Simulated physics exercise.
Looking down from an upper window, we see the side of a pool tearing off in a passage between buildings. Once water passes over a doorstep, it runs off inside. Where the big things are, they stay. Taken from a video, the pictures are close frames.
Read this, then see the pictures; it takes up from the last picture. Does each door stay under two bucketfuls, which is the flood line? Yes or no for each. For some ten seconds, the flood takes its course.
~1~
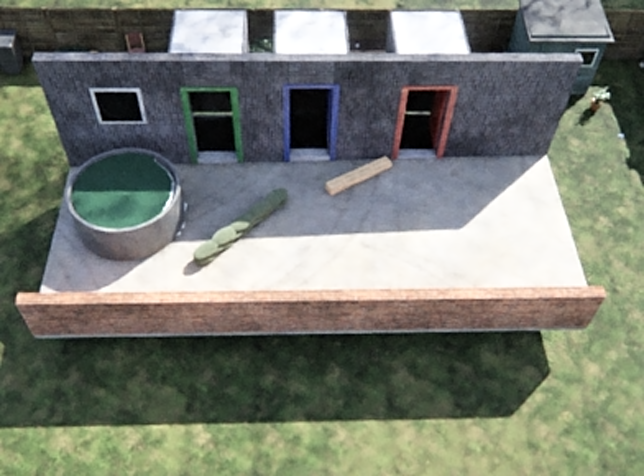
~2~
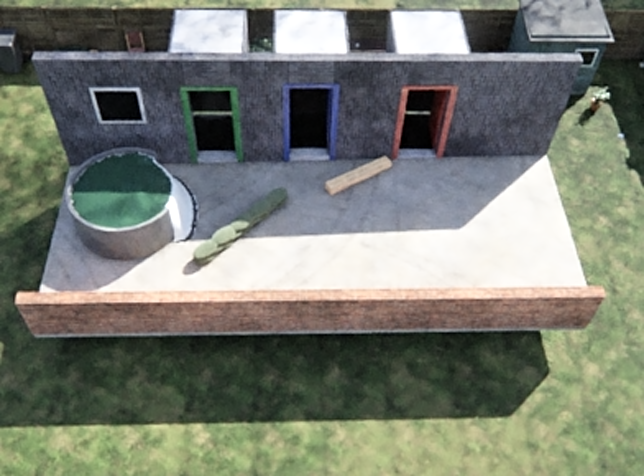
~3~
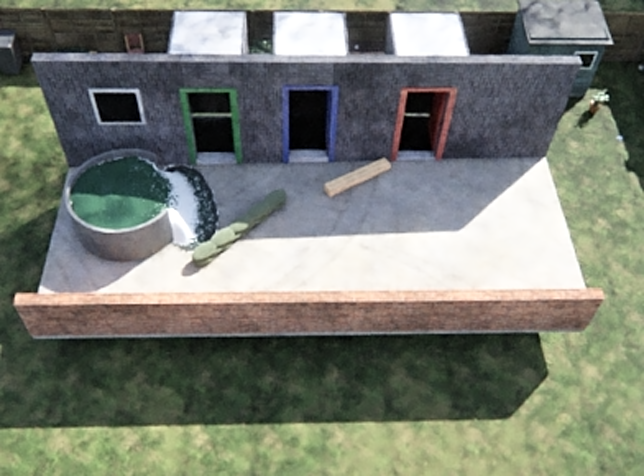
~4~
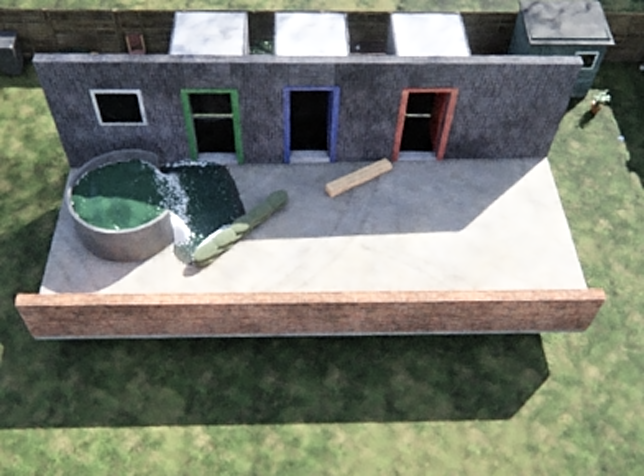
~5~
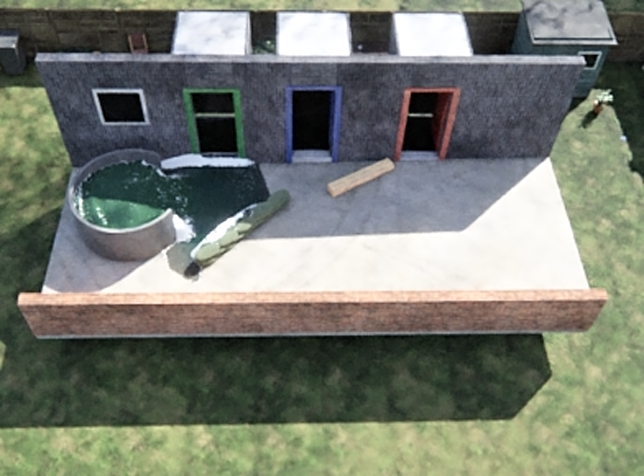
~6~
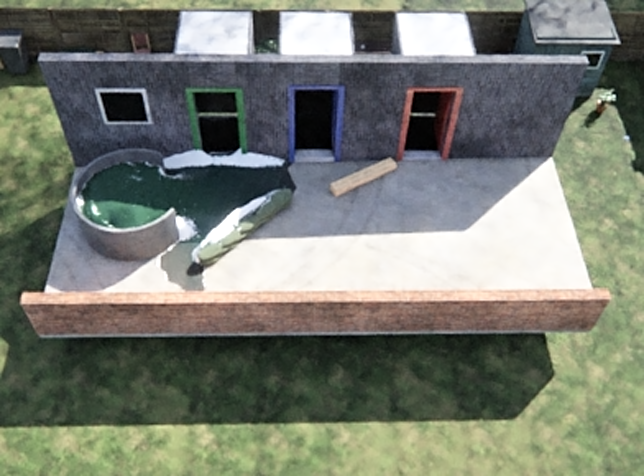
Green door - no, it floods; red door - yes, stays under; blue door - no, it floods.
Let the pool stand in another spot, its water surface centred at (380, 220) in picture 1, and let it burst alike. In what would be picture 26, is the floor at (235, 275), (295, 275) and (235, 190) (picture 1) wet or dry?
In order, the three spots end up untouched, untouched and untouched.
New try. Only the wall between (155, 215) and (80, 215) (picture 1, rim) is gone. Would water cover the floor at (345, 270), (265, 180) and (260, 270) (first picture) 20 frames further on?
The three spots, in order, are inundated, spared and inundated.
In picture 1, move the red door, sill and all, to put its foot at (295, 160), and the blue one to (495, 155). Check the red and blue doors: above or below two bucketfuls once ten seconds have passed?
As I see it, the red one exceeds the limit while the blue one stays within limit.
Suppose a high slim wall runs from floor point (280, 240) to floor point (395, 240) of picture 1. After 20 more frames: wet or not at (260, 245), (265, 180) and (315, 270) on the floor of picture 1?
Listed order: Spared, swamped, spared.
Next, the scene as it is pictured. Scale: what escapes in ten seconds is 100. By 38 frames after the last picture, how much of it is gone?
I'd estimate close to 65 per cent.
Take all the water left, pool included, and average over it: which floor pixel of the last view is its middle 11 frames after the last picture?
Centre: Close to (225, 201).
A moment on, water covers 25 % of the floor; the green door over two buckets in, the red door wet at the sill, nothing in, the blue door under two buckets in.
Next, water covers 45 % of the floor; the green door far over two buckets in, the red door under two buckets in, the blue door over two buckets in.
Then, water covers 70 % of the floor; the green door far over two buckets in, the red door under two buckets in, the blue door over two buckets in.
Later, water covers 75 % of the floor; the green door far over two buckets in, the red door under two buckets in, the blue door far over two buckets in.
In the end, water covers 70 % of the floor; the green door far over two buckets in, the red door under two buckets in, the blue door far over two buckets in.
